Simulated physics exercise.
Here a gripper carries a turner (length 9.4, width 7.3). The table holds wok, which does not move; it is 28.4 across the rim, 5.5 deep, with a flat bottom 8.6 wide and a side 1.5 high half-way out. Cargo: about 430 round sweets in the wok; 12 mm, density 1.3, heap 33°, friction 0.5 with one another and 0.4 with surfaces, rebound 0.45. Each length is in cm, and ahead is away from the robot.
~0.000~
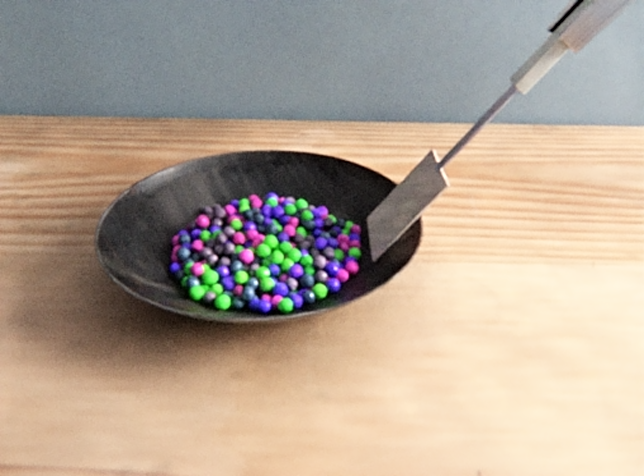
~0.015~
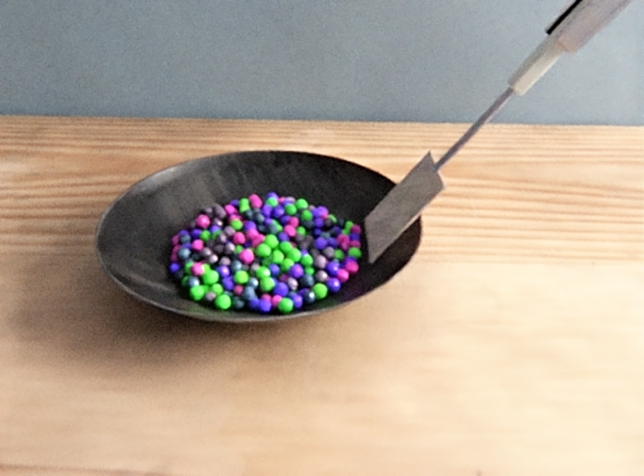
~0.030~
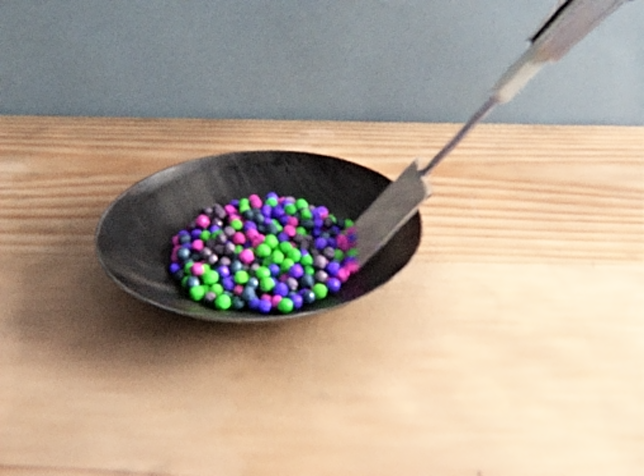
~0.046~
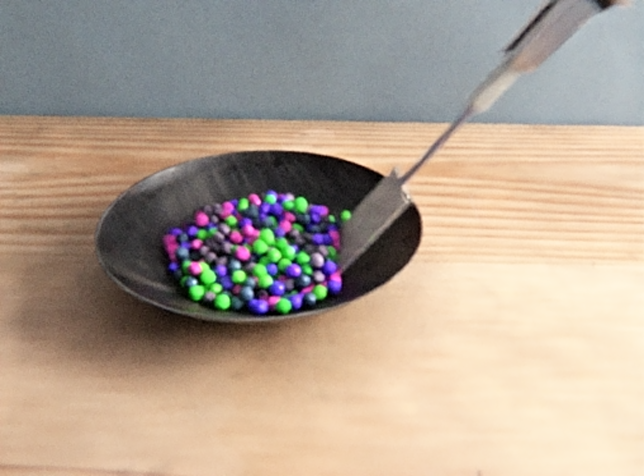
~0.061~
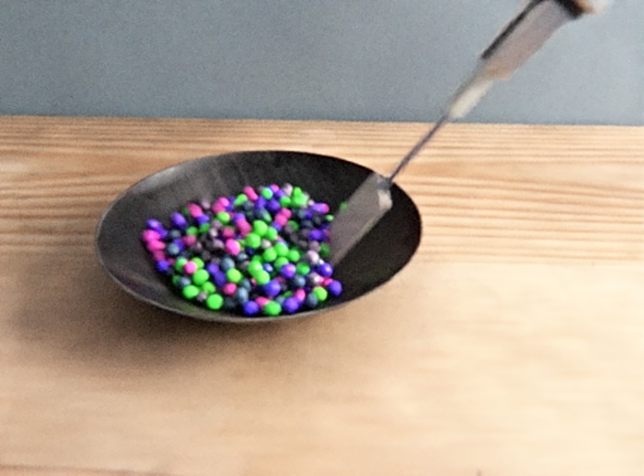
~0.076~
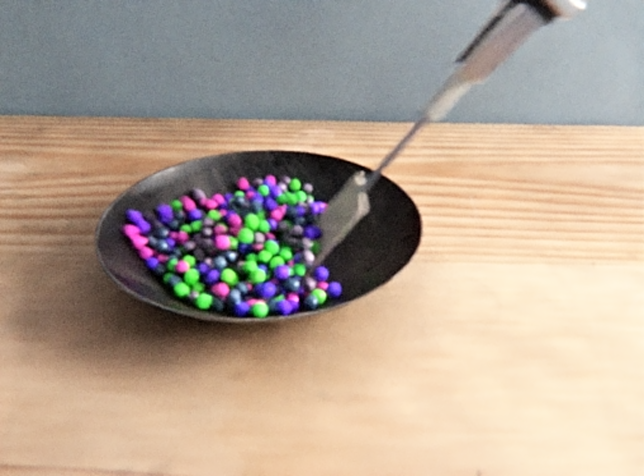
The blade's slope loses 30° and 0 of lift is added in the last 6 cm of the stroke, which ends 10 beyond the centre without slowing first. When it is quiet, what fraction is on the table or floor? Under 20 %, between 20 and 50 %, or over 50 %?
Between 20 and 50 %.
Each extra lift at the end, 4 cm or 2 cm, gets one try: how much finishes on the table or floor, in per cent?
First try around 40 percent, second try around 40 percent.
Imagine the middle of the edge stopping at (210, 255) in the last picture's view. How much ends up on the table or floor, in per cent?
Estimate: Approx. 5 %.
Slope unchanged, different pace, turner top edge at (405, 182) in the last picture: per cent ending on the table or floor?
My guess is around 10 percent.
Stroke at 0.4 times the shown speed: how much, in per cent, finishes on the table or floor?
About 10 per cent.
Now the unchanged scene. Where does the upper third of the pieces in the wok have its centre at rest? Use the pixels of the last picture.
About (162, 234).
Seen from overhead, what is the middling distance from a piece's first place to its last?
Roughly 8 centimetres.
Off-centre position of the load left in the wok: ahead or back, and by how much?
It rests close to 4.0 centimetres ahead of centre.
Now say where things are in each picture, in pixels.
Turner top edge at (440, 166), sloping 54°; upper third of the load around (269, 236), from x 175 to 355, top at y 200; 429 in the wok, in the first picture.
Turner top edge at (438, 167), sloping 54°; upper third of the load around (269, 236), from x 175 to 355, top at y 200, in the second picture.
Turner top edge at (424, 174), sloping 54°; upper third of the load around (269, 236), from x 175 to 355, top at y 200, in the third picture.
Turner top edge at (403, 182), sloping 54°; upper third of the load around (266, 235), from x 175 to 345, top at y 195, in the fourth picture.
Turner top edge at (383, 187), sloping 54°; upper third of the load around (257, 230), from x 150 to 345, top at y 190, in the fifth picture.
Turner top edge at (362, 190), sloping 54°; upper third of the load around (246, 227), from x 130 to 345, top at y 180; 429 in the wok, in the sixth picture.
After 0.11 s, sloping 54°, highest piece 7 above the table; 428 in the wok, 1 on the blade or in flight.
After 0.15 s, sloping 46°, highest piece 9 above the table; 422 in the wok, 7 on the blade or in flight.
After 0.37 s, sloping 24°, highest piece 7 above the table; 287 in the wok, 116 on the table or floor, 26 on the blade or in flight.
After 1.42 s, sloping 24°, highest piece 6 above the table; 286 in the wok, 143 on the table or floor.
At rest, 286 in the wok, 143 on the table or floor. That is 33 % on the table or floor.
